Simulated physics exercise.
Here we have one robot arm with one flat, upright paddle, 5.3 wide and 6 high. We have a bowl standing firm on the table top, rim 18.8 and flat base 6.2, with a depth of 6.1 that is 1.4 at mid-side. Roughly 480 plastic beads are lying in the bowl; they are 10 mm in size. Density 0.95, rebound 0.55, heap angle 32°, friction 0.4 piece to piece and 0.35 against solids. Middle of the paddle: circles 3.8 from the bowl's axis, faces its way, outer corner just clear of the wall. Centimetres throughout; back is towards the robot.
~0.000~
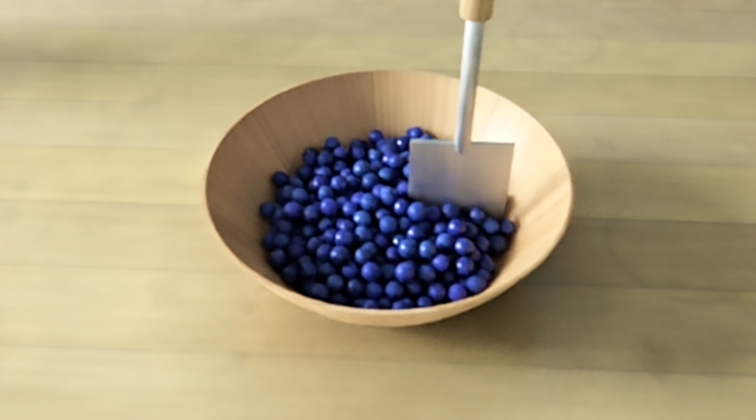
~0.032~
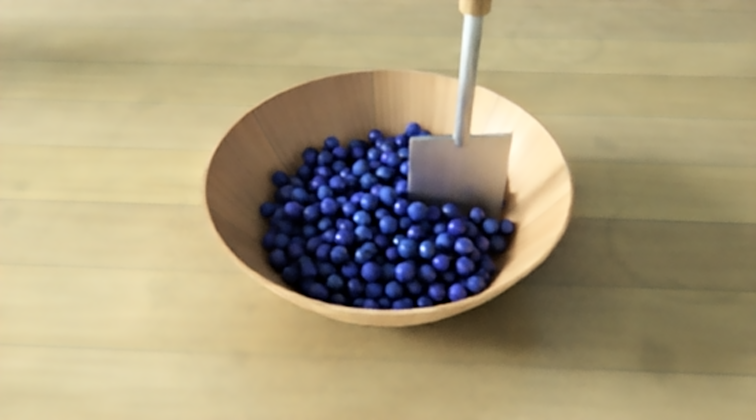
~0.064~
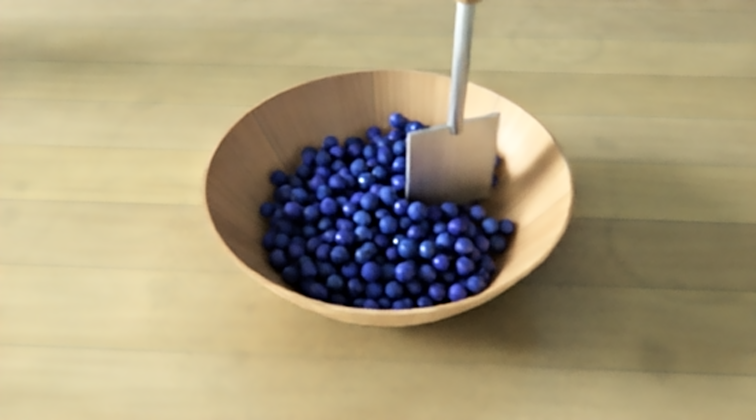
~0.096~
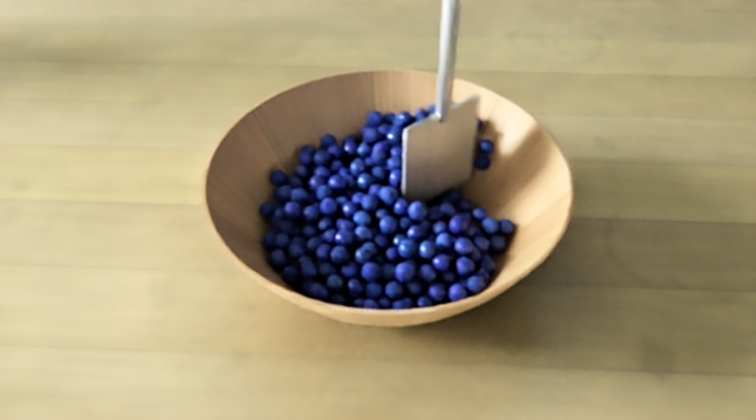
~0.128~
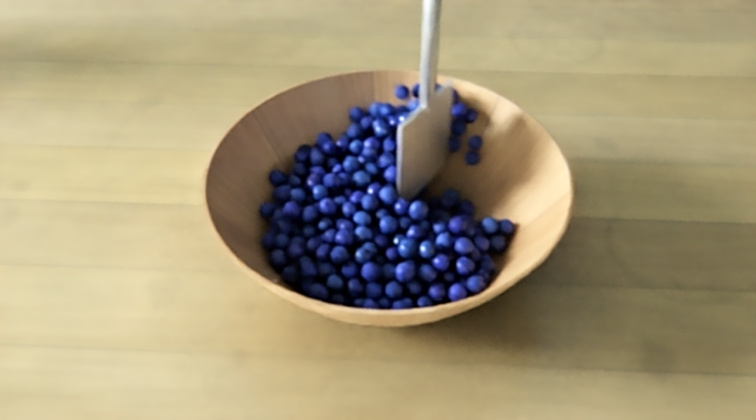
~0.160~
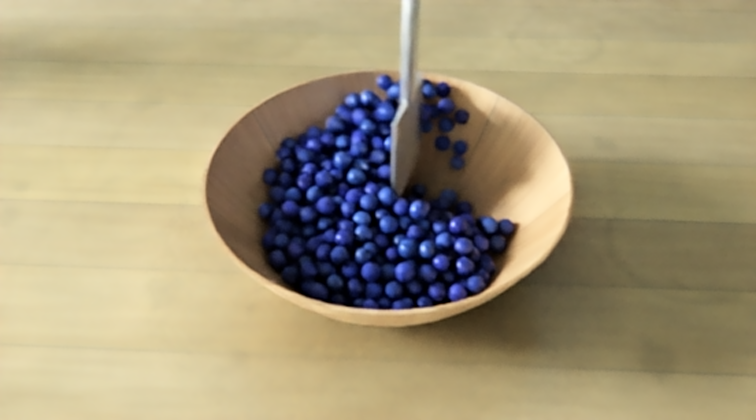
A wooden bowl of small blue beads sat on a table while a flat metal paddle swept from its right side toward the back, turning edge-on and pushing beads up the far wall.
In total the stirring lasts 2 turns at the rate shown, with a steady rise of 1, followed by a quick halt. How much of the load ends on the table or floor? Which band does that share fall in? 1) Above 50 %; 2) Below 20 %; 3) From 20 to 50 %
The answer is 2.
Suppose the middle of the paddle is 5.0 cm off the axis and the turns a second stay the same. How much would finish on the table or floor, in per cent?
Some 5 percent would.
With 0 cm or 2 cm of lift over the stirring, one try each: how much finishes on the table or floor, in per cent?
First try about 20 per cent, second about 10 per cent.
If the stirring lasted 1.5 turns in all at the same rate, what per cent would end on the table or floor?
Close to 10 in a hundred.
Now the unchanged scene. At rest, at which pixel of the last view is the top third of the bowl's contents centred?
I'd put it at about (441, 194).
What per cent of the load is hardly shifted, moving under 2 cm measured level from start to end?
Estimate: 10 per cent.
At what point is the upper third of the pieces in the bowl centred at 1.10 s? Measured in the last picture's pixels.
Near (323, 255).
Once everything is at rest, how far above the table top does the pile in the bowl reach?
5.5 cm, roughly.
After 0.63 s, 329° round, highest piece 8 above the table; 444 in the bowl, 30 on the table or floor, 3 in flight or on the tool.
After 1.10 s, 222° round, highest piece 7 above the table; 424 in the bowl, 47 on the table or floor, 6 in flight or on the tool.
After 1.53 s, 0° round, highest piece 5 above the table; 415 in the bowl, 62 on the table or floor.
After 2.23 s, 0° round, highest piece 5 above the table; 415 in the bowl, 62 on the table or floor.
At rest, 415 in the bowl, 62 on the table or floor. That is 13 % on the table or floor.
